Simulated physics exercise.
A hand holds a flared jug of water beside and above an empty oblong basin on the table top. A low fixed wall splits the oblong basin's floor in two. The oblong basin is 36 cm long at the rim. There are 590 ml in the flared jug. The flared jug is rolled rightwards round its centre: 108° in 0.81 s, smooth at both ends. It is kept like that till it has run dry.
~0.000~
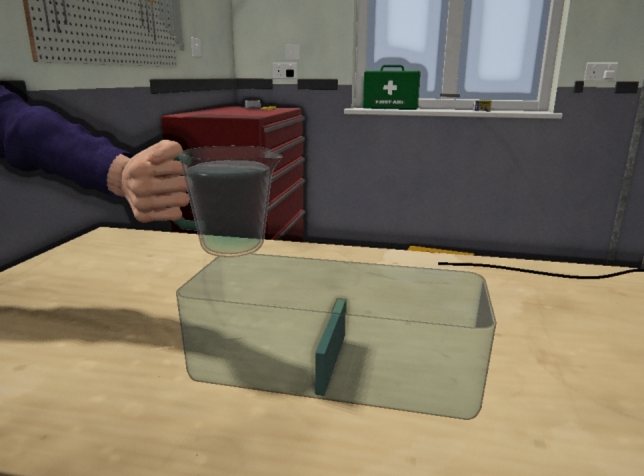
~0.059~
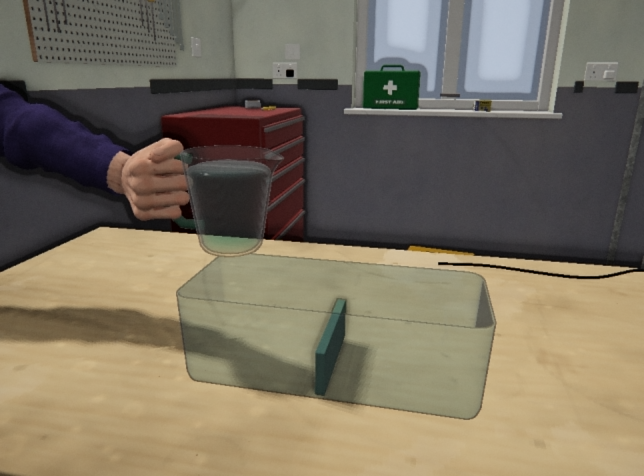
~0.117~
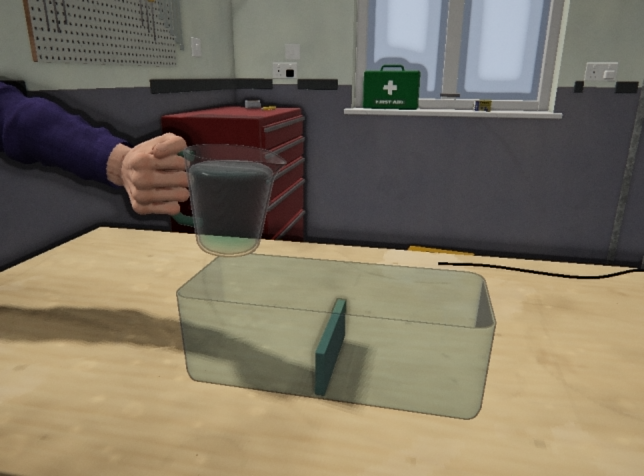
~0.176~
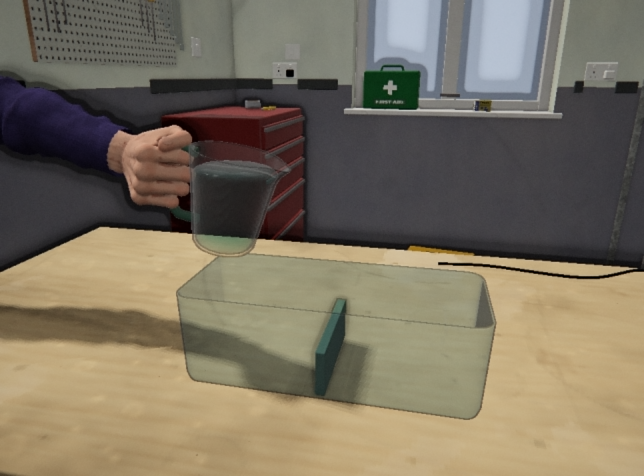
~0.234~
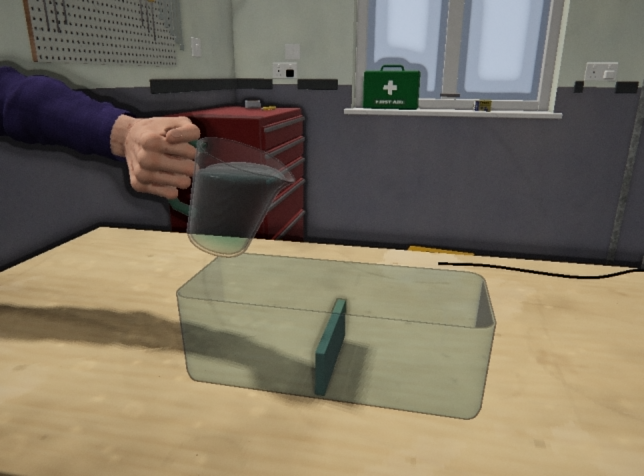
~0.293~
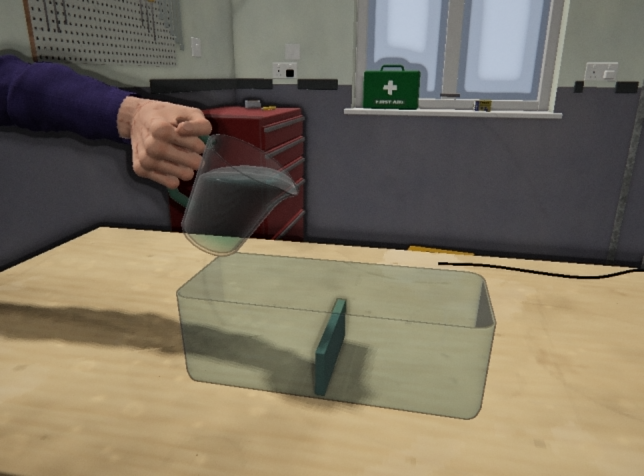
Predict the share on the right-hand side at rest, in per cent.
About 29 per cent.
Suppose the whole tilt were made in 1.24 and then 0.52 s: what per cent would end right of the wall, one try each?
First 45, then 20 per cent.
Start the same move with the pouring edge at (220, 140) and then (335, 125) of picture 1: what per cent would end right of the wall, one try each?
First 0, then 95 per cent.
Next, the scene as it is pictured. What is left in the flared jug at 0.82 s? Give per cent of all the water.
About 8 per cent.
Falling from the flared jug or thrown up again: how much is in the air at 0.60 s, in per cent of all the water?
Some 18 per cent.
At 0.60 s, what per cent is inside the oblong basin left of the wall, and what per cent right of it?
Left about 10, right about 20.
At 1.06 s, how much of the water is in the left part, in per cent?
Near 70 in a hundred.
After 0.60 s the tilt is 91° and 52 per cent is still to pour, 10 is left of the wall and 20 right of it.
After 0.82 s the tilt is 108° and 8 per cent is still to pour, 59 is left of the wall and 28 right of it.
After 1.06 s the tilt is 108° and 0 per cent is still to pour, 70 is left of the wall and 29 right of it.
After 1.31 s the tilt is 108° and 0 per cent is still to pour, 70 is left of the wall and 29 right of it.
In the end 70 per cent lies left of the wall, 29 right of it and 1 outside.
